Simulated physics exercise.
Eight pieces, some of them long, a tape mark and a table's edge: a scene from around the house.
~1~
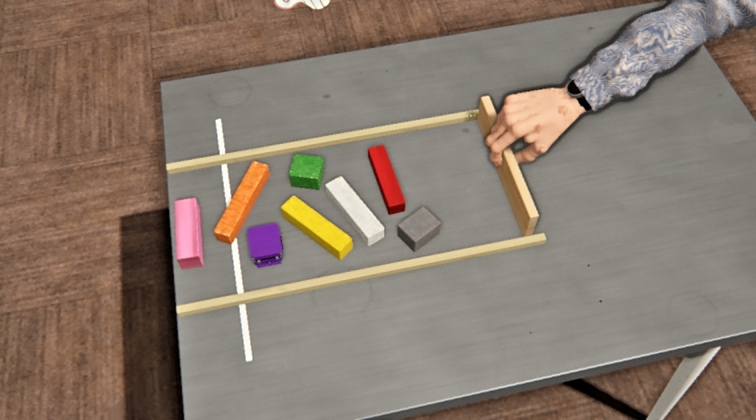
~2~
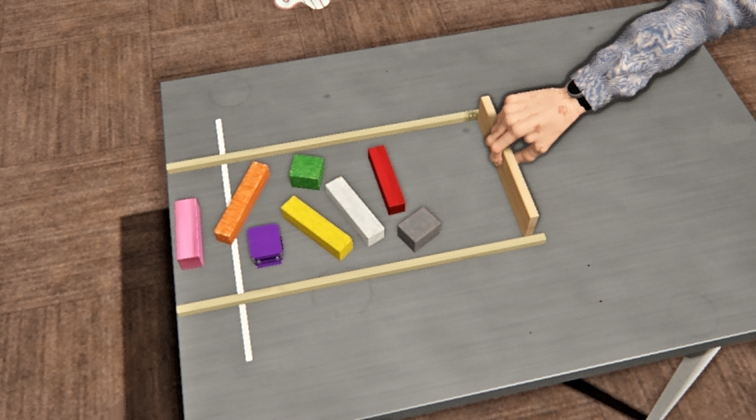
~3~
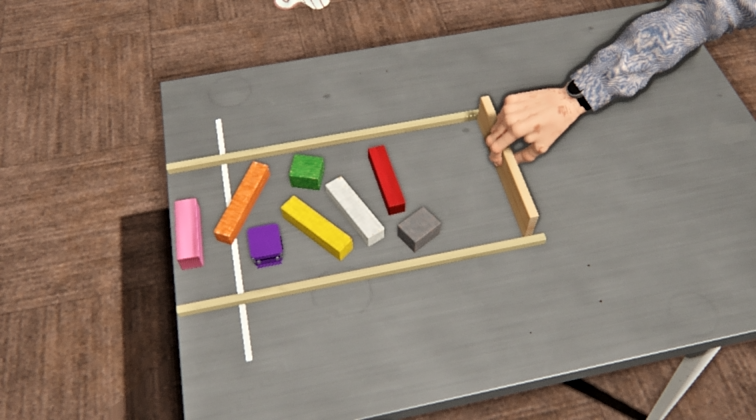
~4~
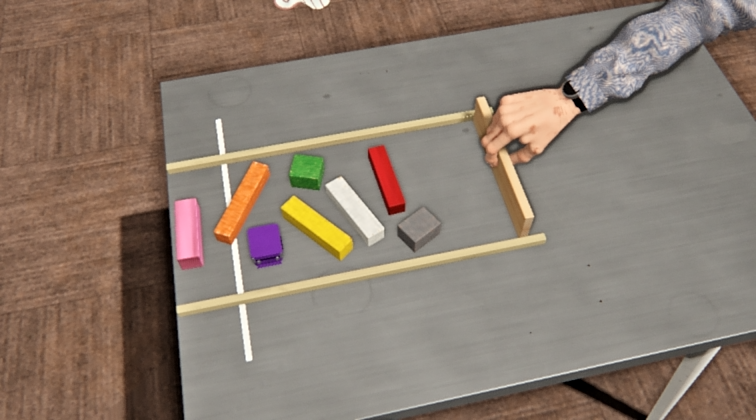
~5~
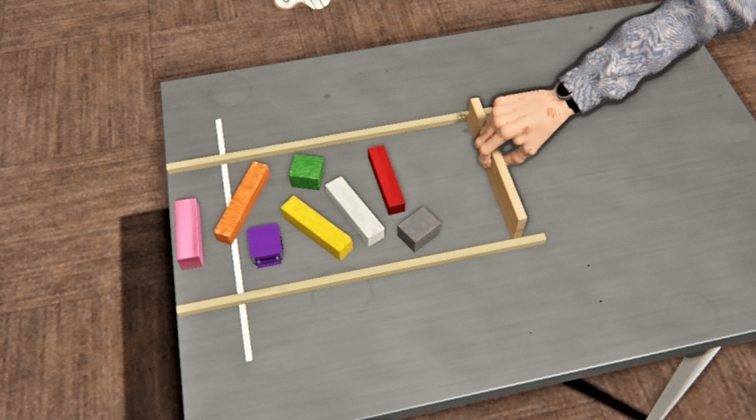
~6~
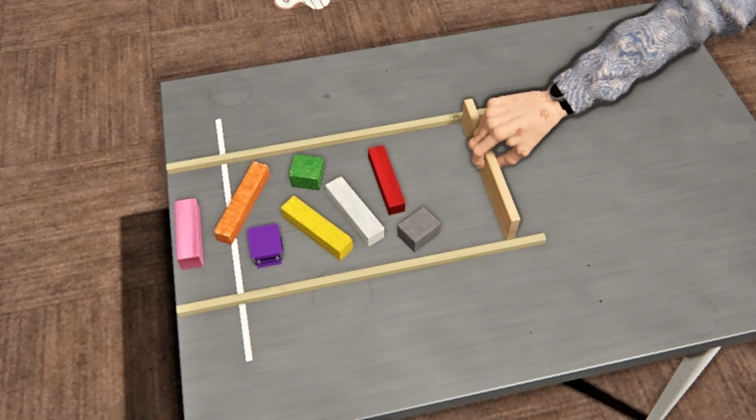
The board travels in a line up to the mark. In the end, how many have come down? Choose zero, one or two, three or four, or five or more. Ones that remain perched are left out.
By the end, three or four have come down.
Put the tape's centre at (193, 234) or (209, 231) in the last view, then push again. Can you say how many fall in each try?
So it's 6 the first time and 4 the second time.
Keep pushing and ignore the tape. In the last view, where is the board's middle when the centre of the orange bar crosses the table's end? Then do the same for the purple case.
The middle is at (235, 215) when it's the orange bar, and at (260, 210) when it's the purple case.
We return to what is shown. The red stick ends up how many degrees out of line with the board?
Misalignment: Close to 0°.
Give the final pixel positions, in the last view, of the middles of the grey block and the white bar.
The one named first is at (218, 261), the next at (193, 236).
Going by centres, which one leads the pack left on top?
Answer - the white bar.
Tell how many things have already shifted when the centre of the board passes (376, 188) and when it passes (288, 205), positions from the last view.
At first I count 4, and then 8.
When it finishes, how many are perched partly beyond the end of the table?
That adds up to 0.
Early on, none off yet; pink stick at rest near (189, 233); orange bar at rest near (243, 202); purple case at rest near (266, 246).
Finally, the number that fall off is three or four; lost, yellow bar, purple case, orange bar and pink stick.
